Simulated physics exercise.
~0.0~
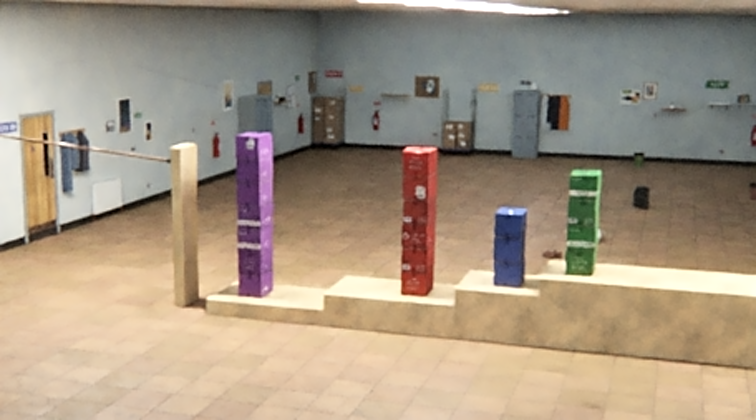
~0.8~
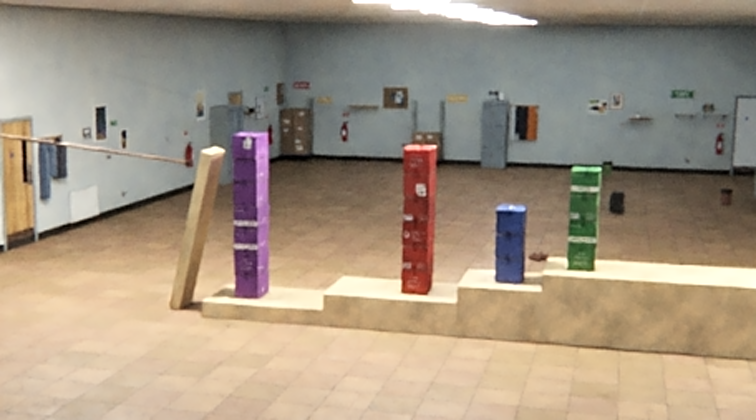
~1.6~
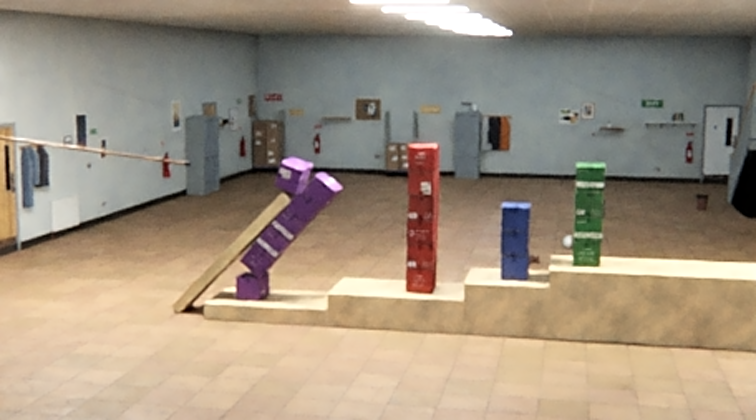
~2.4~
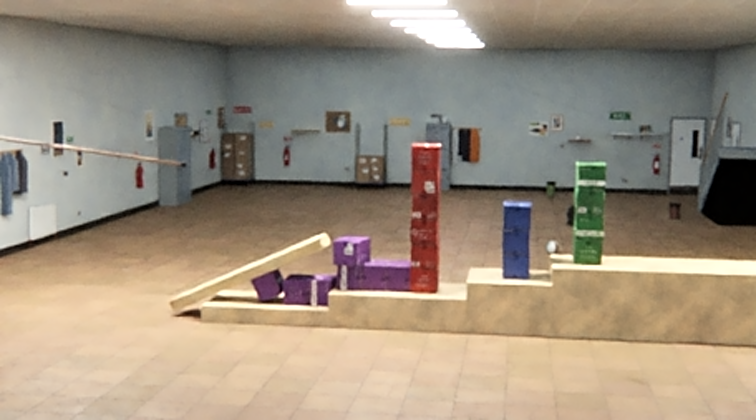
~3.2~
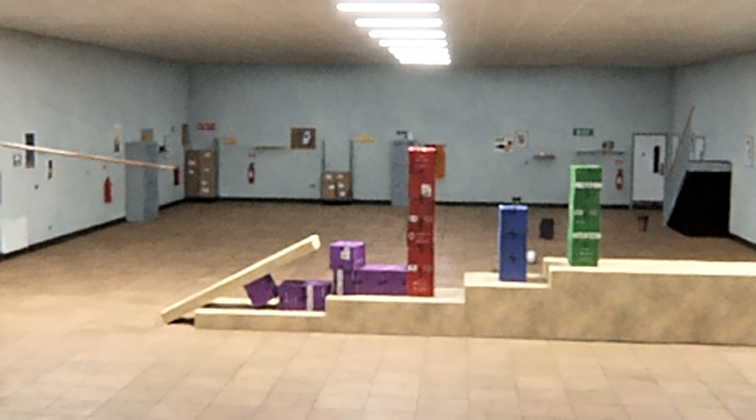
A large hall with pale blue walls and a tiled floor is seen from slightly above as the view drifts slowly sideways. Columns of taped cartons, purple, red, blue and green from left to right, stand on rising pale steps, with an upright board at the left. A long thin pole pushes the board's top rightward, and it tips into the purple column. The column breaks apart and topples to the right, its cartons tumbling onto the lower steps against the foot of the red column. The board rests slanted beside the purple heap, while red, blue and green remain standing.
